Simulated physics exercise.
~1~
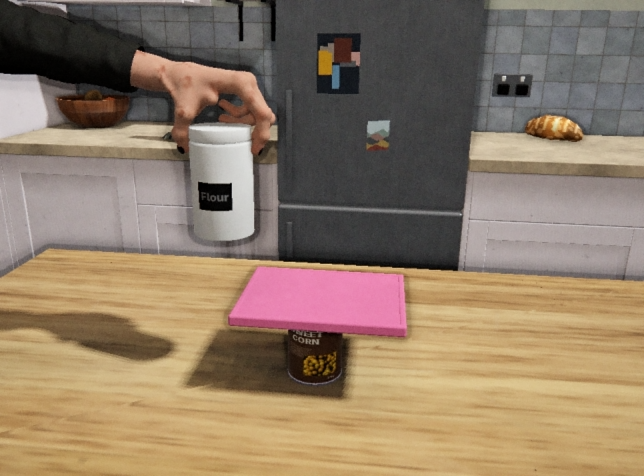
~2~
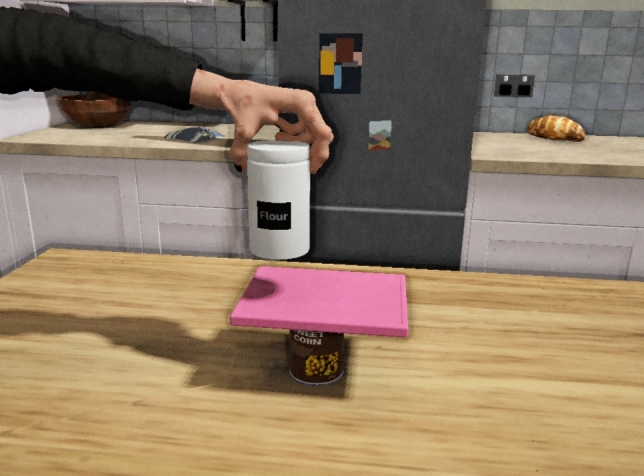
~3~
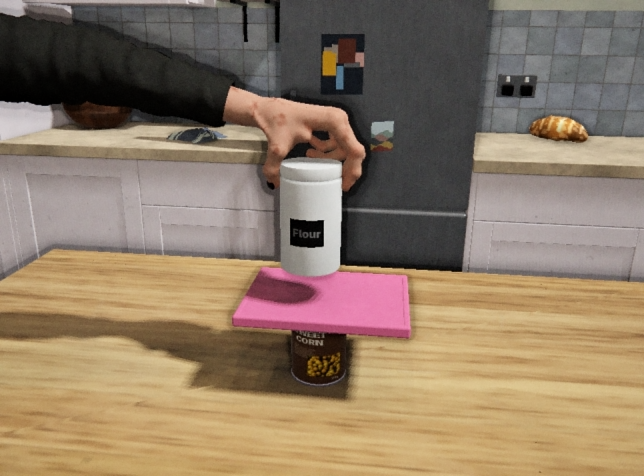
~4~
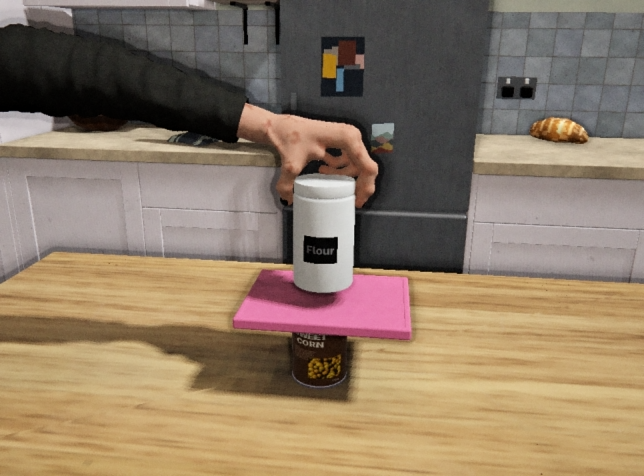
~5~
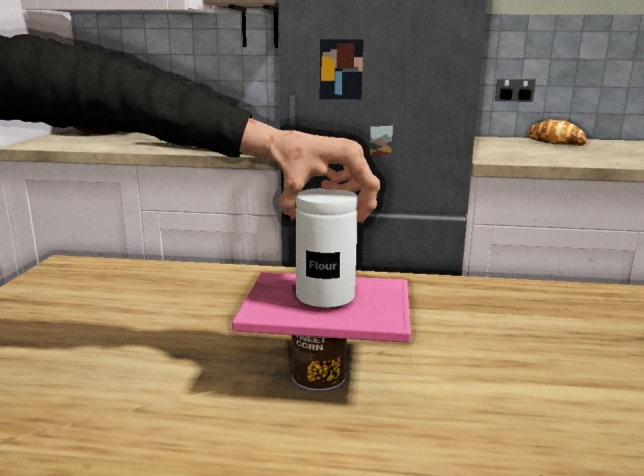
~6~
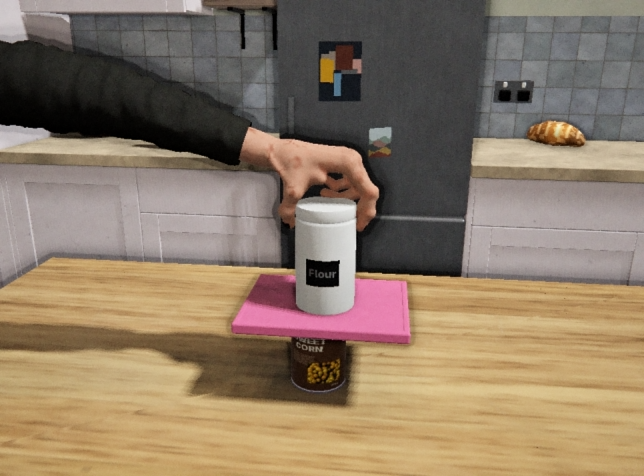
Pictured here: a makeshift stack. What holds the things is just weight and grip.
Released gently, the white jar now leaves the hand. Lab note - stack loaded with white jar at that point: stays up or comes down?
My guess is the stack will stay standing.
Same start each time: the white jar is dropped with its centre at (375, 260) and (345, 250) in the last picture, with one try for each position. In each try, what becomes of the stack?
Trial 1 - collapsed; trial 2 - stable.
Then, 0.20 s later than the last frame, all is still.
Then, 0.40 s later than the last frame, white jar resting near (326, 255).
When it is over, all 3 as before. End places, in pixels of the last picture, white jar near (326, 255). The stack holds.
